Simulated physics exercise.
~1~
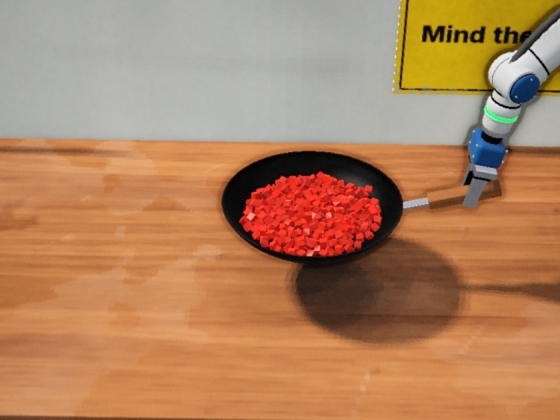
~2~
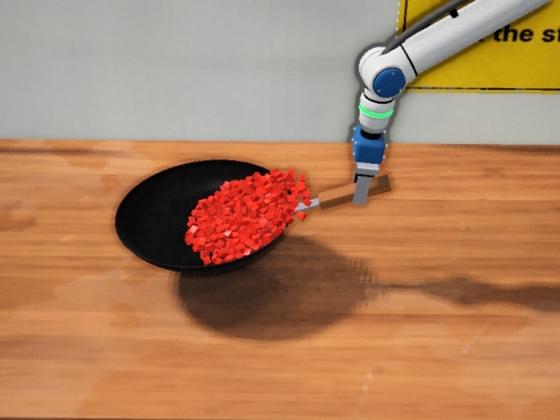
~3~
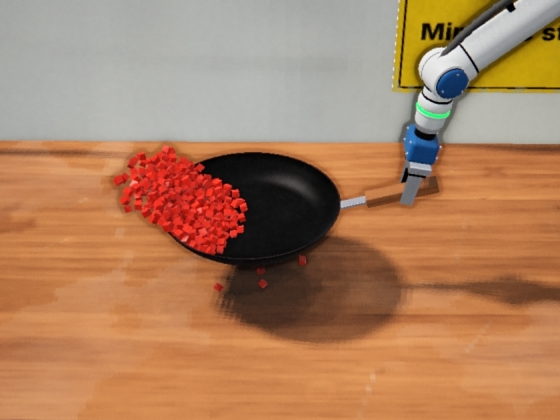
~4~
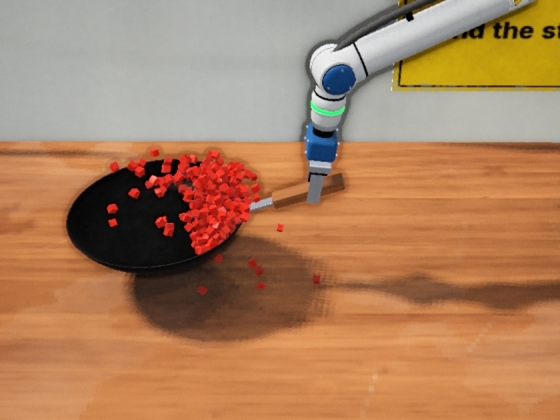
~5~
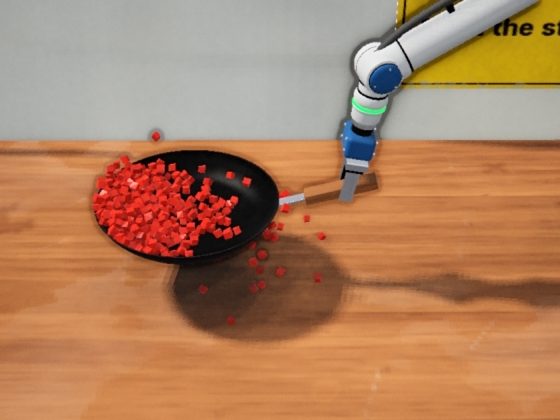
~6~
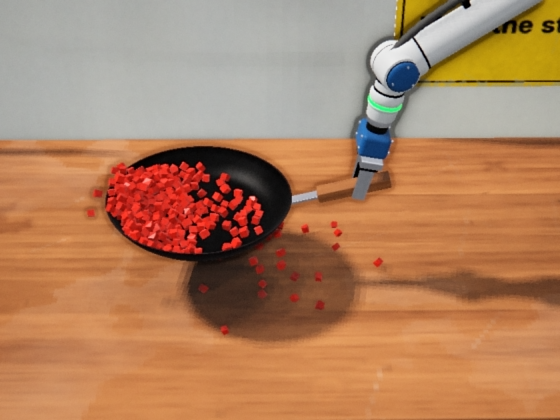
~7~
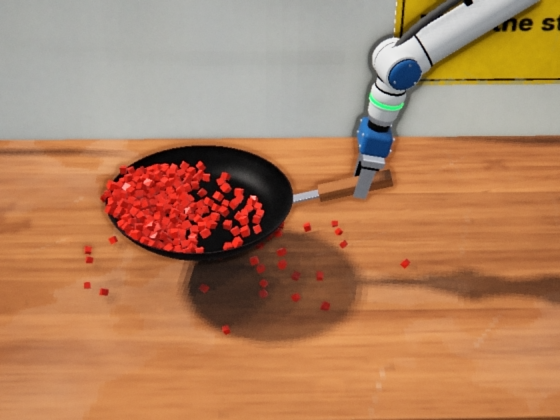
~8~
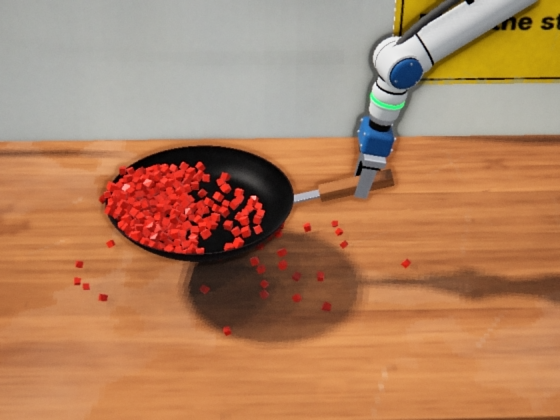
We see a robot arm jerk a black frying pan of red cubes left, right and left again, making them slide and spill over the rim. The pan then eases right and stops, most cubes still inside and some scattered on the wooden table.
